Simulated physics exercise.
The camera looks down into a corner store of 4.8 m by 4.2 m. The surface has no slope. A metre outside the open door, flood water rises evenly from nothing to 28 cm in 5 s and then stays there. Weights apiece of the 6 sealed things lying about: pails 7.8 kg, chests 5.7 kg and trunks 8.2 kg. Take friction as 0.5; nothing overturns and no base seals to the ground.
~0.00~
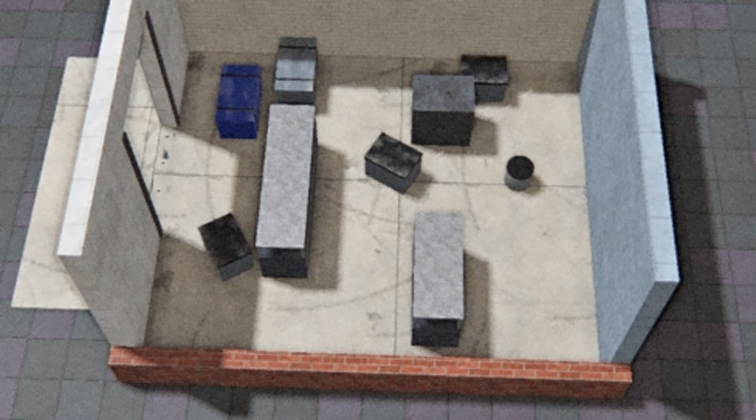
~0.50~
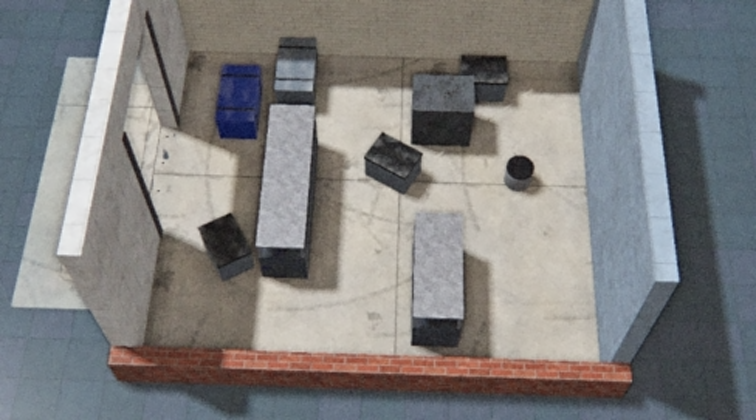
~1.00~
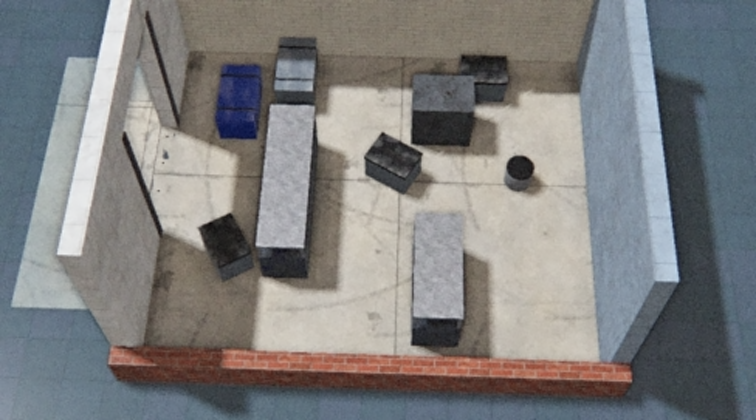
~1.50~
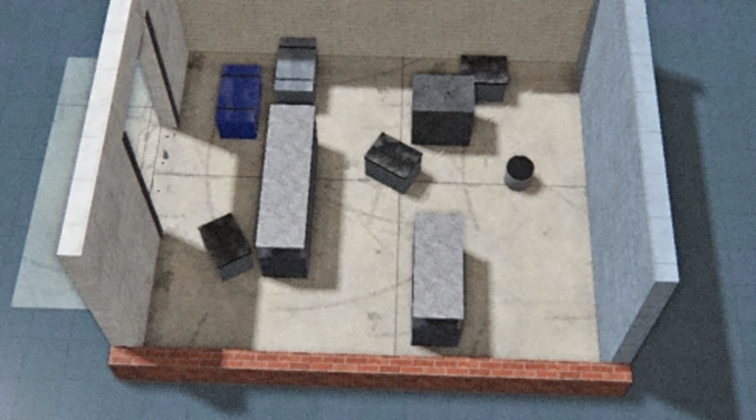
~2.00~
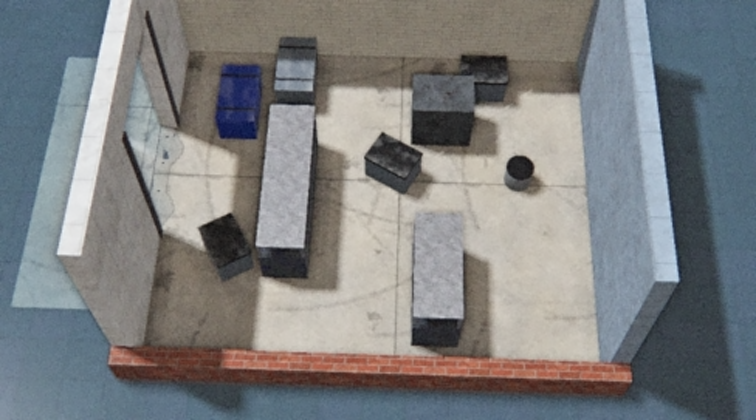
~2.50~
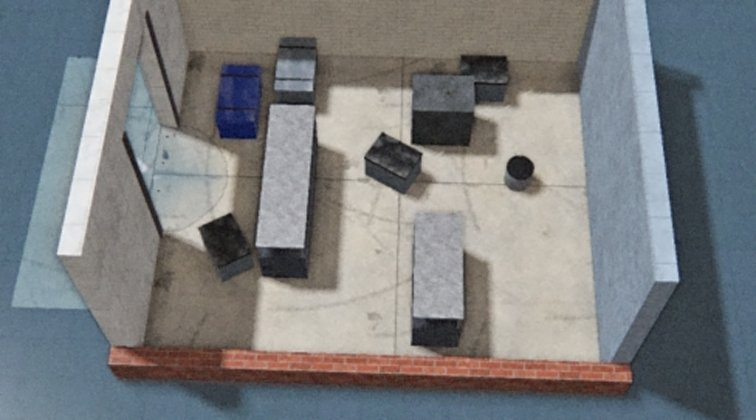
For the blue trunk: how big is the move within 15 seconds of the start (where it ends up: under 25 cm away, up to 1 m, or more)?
The blue trunk slides a little.
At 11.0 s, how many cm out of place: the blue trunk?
About 40 cm.
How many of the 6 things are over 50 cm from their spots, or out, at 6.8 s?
1 of them.
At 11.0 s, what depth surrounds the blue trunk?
About 15 cm.
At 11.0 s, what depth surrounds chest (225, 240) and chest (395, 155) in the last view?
Roughly 14 and 7 cm.
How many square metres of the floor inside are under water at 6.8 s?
Some 10.5 m2.
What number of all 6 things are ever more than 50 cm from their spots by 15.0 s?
I count 6.
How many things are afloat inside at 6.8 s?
2 of them.
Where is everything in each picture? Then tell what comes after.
The first picture shows the blue trunk at (238, 92) rests on the ground; water covers 0.0 m2; 0 of 6 have shifted.
The second picture shows the blue trunk at (238, 92), on the bottom; water covers 0.0 m2; 0 of 6 have shifted.
The third picture shows the blue trunk at (238, 92) rests on the ground; water covers 0.0 m2; 0 of 6 have shifted.
The fourth picture shows the blue trunk at (238, 92) rests on the ground; 0.0 m2 under water; 0 of 6 have shifted.
The fifth picture shows the blue trunk at (238, 92) rests on the ground; 0.0 m2 under water; 0 of 6 have shifted.
The sixth picture shows the blue trunk at (238, 92), on the bottom; 0.7 m2 under water; 0 of 6 have shifted.
After 3.5 s the blue trunk is near (238, 92), 0.0 m from its start, aground; 0 afloat.
After 6.8 s the blue trunk is near (208, 70), 0.5 m from its start, afloat; 2 afloat.
After 11.0 s the blue trunk is near (215, 66), 0.4 m from its start, afloat; 5 afloat.
After 15.0 s the blue trunk is near (216, 60), 0.4 m from its start, afloat; 5 afloat.
